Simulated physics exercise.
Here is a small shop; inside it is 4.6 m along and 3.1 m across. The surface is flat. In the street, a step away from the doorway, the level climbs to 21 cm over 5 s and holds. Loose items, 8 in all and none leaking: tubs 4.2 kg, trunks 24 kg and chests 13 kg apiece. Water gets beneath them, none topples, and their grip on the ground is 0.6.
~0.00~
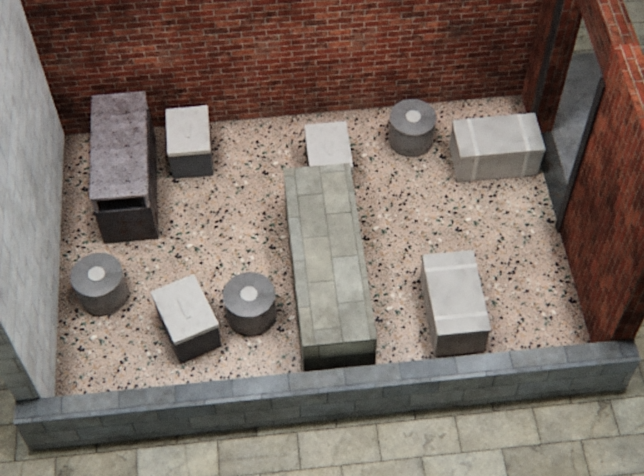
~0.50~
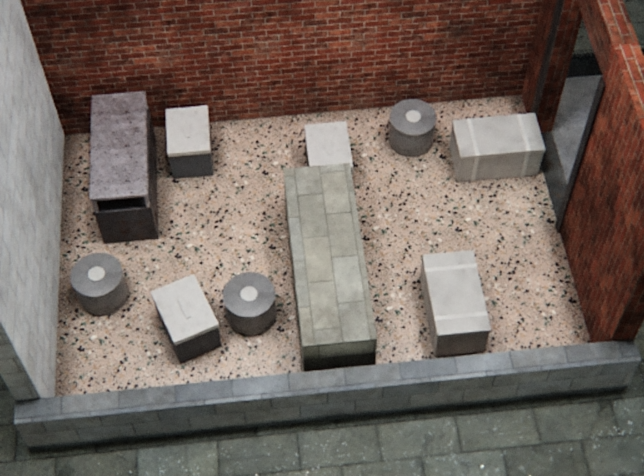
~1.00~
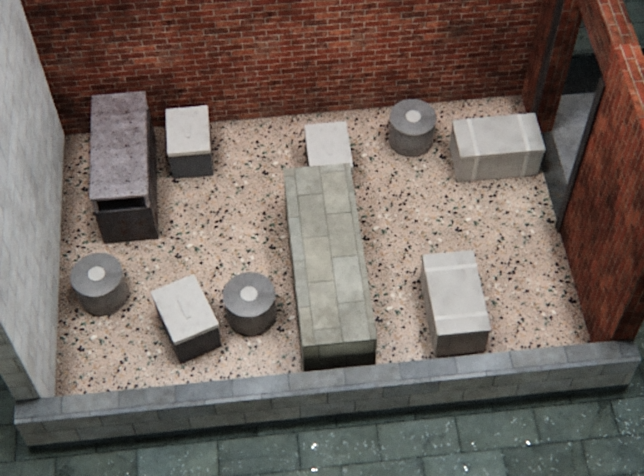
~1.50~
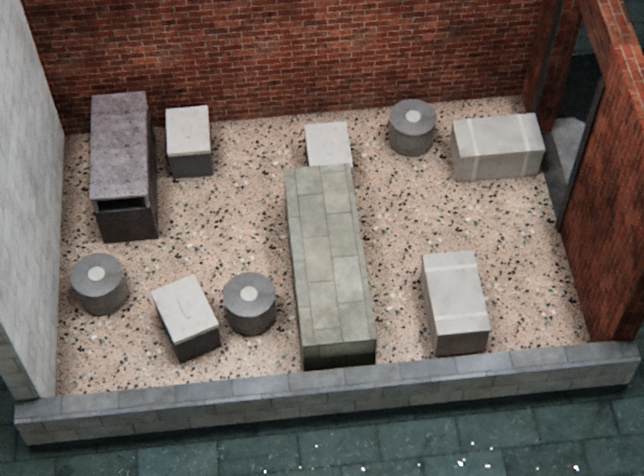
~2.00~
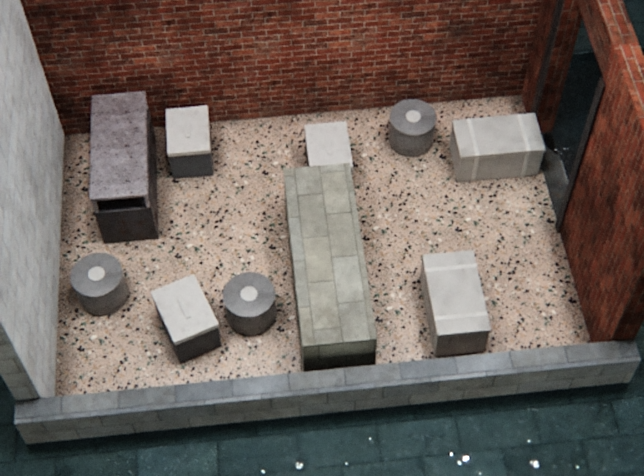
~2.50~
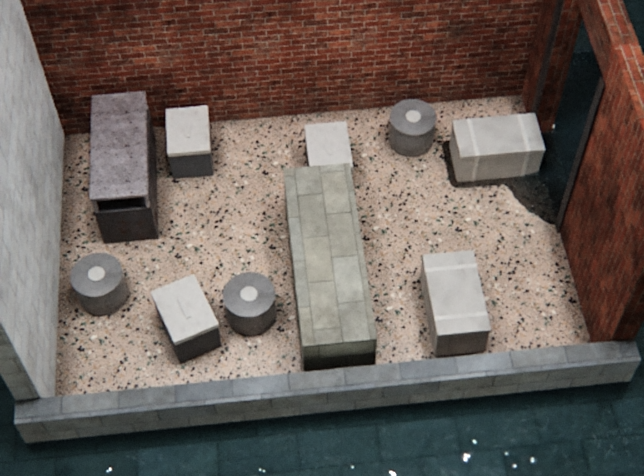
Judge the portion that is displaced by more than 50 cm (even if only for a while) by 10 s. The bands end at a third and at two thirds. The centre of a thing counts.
Share: Between one and two thirds.
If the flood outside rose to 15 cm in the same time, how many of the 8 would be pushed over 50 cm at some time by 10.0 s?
Then 2.
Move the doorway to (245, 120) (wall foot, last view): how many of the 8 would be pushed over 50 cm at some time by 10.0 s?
In that case 4 of them.
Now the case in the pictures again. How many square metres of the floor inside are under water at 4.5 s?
About 3.5 m2.
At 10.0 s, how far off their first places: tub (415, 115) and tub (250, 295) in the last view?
In that order: 200 cm, 10 cm.
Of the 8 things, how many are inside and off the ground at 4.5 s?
At that moment 0.
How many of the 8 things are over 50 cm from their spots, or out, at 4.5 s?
By then 0.
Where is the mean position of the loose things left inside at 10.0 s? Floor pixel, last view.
Around (240, 253).
After 3.5 s 0 of 8 are over 50 cm from their spots; 0 afloat.
After 4.5 s 0 of 8 are over 50 cm from their spots; 0 afloat.
After 7.0 s 2 of 8 are over 50 cm from their spots; 3 afloat.
After 10.0 s 4 of 8 are over 50 cm from their spots, and 4 have been at some point; 6 afloat.
